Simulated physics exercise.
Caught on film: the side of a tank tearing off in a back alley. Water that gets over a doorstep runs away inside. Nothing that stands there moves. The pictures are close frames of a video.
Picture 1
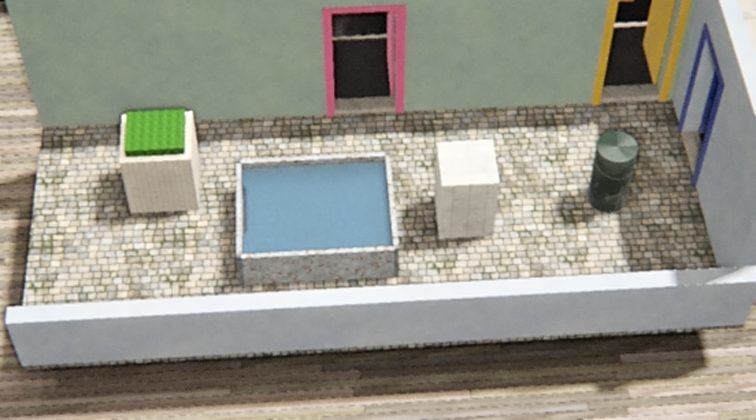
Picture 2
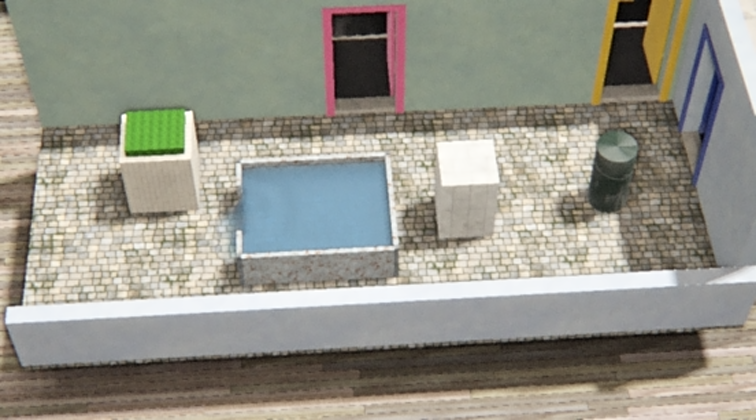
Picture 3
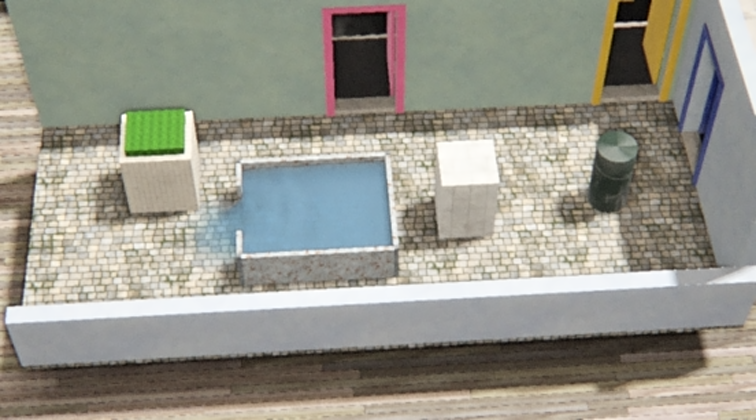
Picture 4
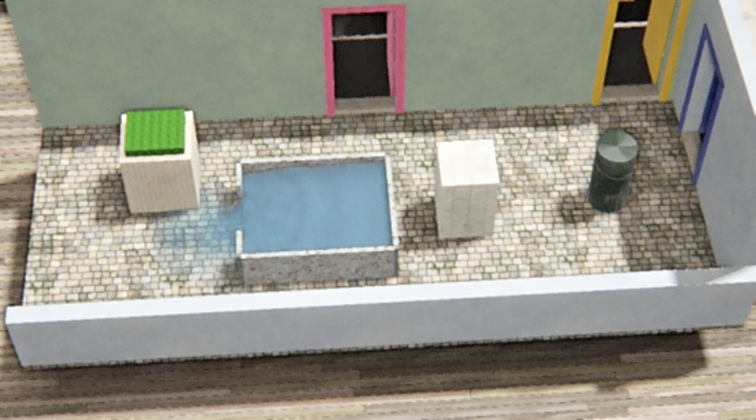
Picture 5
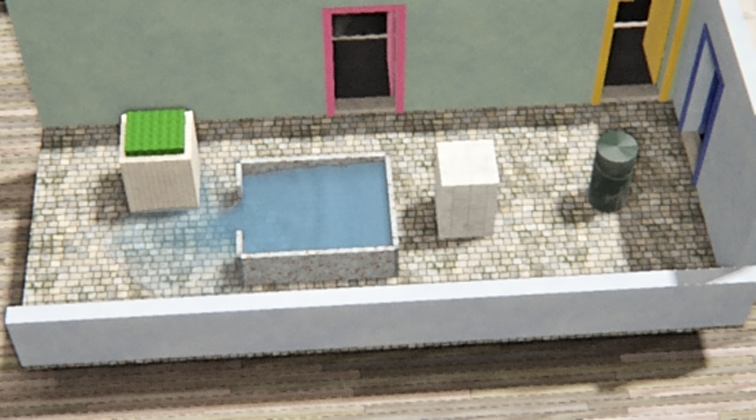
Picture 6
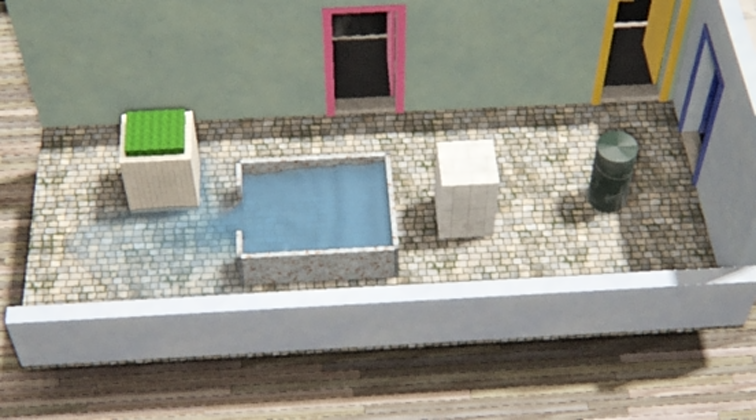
A cobbled back alley is seen from above by a still camera, with a pale green wall behind and a low white wall in front. A grey-edged tank of blue water stands between a cream box topped with bright green and a white block, with a dark green barrel farther right. The tank's left side gives way, and water pours out leftward, spreading thinly across the cobbles past the green-topped box.
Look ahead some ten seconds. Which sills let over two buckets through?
The yellow door admits no more than that; the pink door admits no more than that; the blue door admits no more than that.
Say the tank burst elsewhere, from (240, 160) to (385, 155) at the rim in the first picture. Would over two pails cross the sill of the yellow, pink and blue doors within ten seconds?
My reading: Yellow door holds; pink door is over; blue door floods.
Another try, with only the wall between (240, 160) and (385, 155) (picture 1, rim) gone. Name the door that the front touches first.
The pink one.
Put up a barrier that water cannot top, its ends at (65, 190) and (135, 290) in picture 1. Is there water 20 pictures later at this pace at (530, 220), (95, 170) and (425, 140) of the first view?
In that order: Dry, covered, not flooded.
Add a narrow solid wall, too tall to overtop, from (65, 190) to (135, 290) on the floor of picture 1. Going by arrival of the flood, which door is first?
It is the pink one.
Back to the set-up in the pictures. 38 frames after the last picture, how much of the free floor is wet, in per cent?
I make it 30 per cent.
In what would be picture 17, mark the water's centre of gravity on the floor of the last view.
Roughly at (274, 236).
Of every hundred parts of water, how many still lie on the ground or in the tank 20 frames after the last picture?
Near 70 in a hundred.
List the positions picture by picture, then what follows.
The open tank at (316, 207) is whole and still, in the first picture.
The front is at (224, 214), out from the gap at (243, 226), in the second picture.
The front is at (198, 212), out from the gap at (244, 228), in the third picture.
Water pours out at (244, 228) and has run to (154, 231), in the fourth picture.
The front is at (115, 233), out from the gap at (244, 227), in the fifth picture.
Water pours out at (244, 227) and has run to (75, 235), in the sixth picture.
A moment on, water covers 25 % of the floor; the yellow door not reached, the pink door not reached, the blue door not reached.
Next, water covers 25 % of the floor; the yellow door not reached, the pink door not reached, the blue door not reached.
Then, water covers 30 % of the floor; the yellow door not reached, the pink door wet at the sill, nothing in, the blue door not reached.
Later, water covers 30 % of the floor; the yellow door not reached, the pink door wet at the sill, nothing in, the blue door not reached.
In the end, water covers 30 % of the floor; the yellow door not reached, the pink door wet at the sill, nothing in, the blue door not reached.
